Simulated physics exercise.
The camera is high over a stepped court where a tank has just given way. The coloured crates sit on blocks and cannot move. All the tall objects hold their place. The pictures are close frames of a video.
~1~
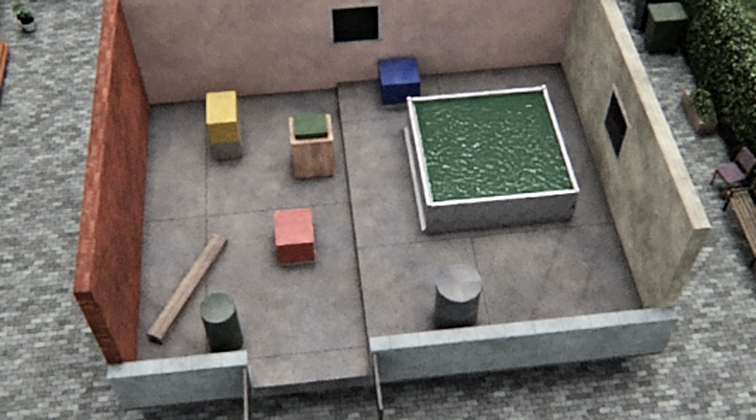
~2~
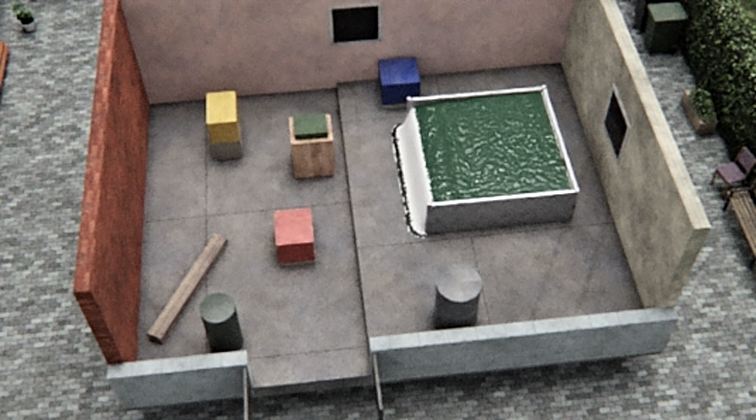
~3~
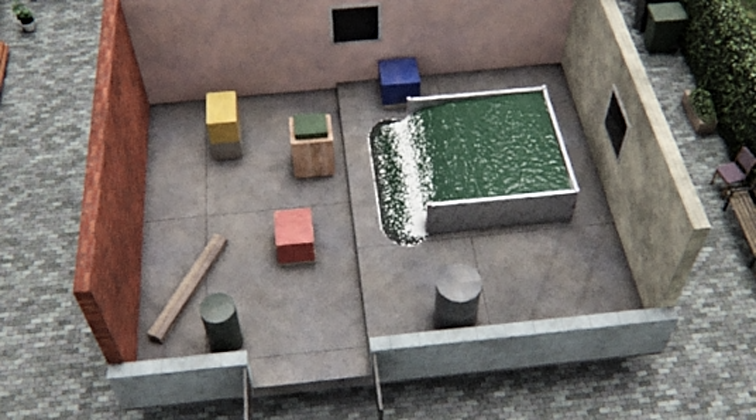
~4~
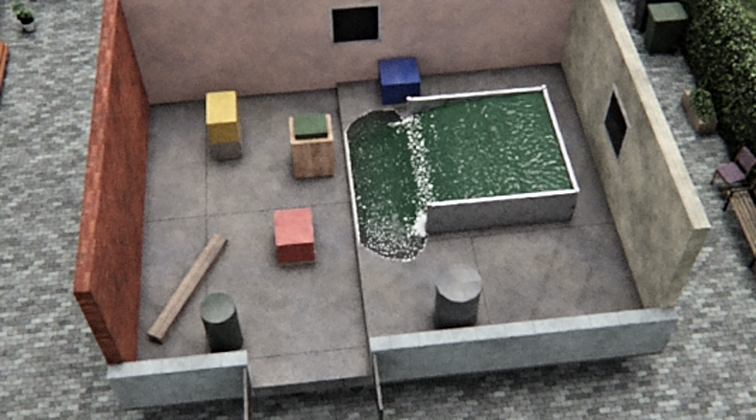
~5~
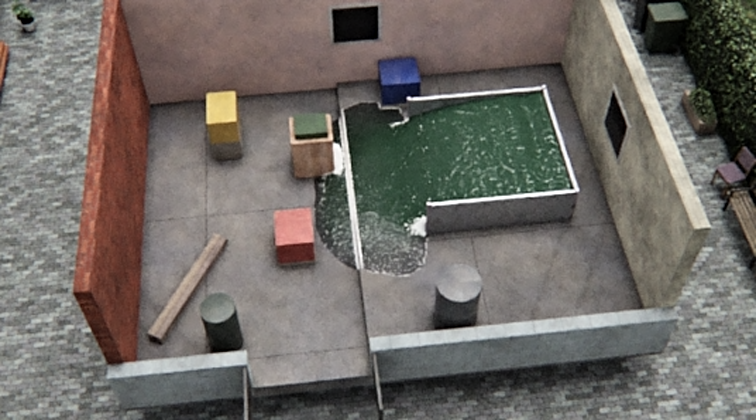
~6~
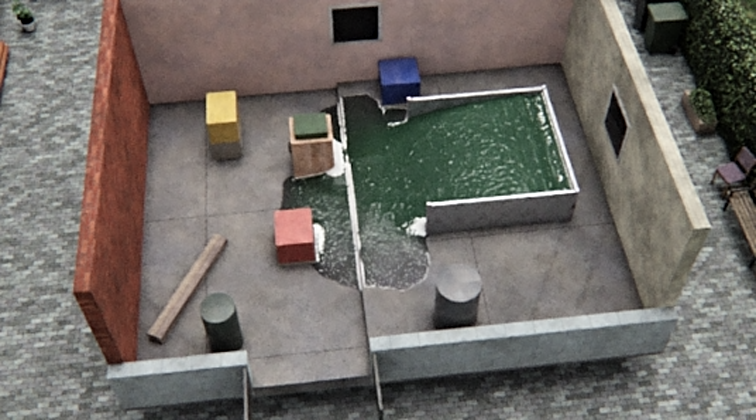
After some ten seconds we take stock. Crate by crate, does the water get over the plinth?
In the end: The red crate gets wet; the blue crate stays dry; the yellow crate stays dry.
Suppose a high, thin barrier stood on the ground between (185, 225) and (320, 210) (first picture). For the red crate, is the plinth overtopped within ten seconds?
The red crate ends up wet.
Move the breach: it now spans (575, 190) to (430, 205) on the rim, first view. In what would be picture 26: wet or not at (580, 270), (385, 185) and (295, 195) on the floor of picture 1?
As listed: Wet, no water, no water.
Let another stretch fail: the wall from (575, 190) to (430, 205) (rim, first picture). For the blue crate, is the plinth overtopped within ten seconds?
The blue one is topped.
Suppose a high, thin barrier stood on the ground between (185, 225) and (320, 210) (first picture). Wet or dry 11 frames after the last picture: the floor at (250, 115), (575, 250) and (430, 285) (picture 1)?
One after the other: Under water, not flooded, not flooded.
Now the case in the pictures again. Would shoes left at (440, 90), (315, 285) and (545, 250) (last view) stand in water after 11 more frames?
In that order: Dry, awash, free of water.
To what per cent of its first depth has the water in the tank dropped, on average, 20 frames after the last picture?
Roughly 22 per cent.
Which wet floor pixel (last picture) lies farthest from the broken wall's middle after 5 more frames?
Close to (143, 248).
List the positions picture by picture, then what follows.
The first picture shows still water in the water tank at (489, 146).
In the second picture, the front is at (401, 128), out from the gap at (419, 168).
In the third picture, the front is at (381, 125), out from the gap at (419, 170).
In the fourth picture, water pours out at (419, 171) and has run to (371, 117).
In the fifth picture, water pours out at (419, 171) and has run to (343, 115).
In the sixth picture, water pours out at (419, 171) and has run to a hidden place.
A moment on, water covers 40 % of the floor; the red crate water round its plinth, the blue crate water round its plinth, the yellow crate water round its plinth.
Next, water covers 55 % of the floor; the red crate water round its plinth, the blue crate water round its plinth, the yellow crate water round its plinth.
Then, water covers 60 % of the floor; the red crate water round its plinth, the blue crate water round its plinth, the yellow crate water round its plinth.
Later, water covers 60 % of the floor; the red crate water round its plinth, the blue crate water round its plinth, the yellow crate water round its plinth.
In the end, water covers 65 % of the floor; the red crate was topped, the blue crate stayed above the water, the yellow crate stayed above the water.
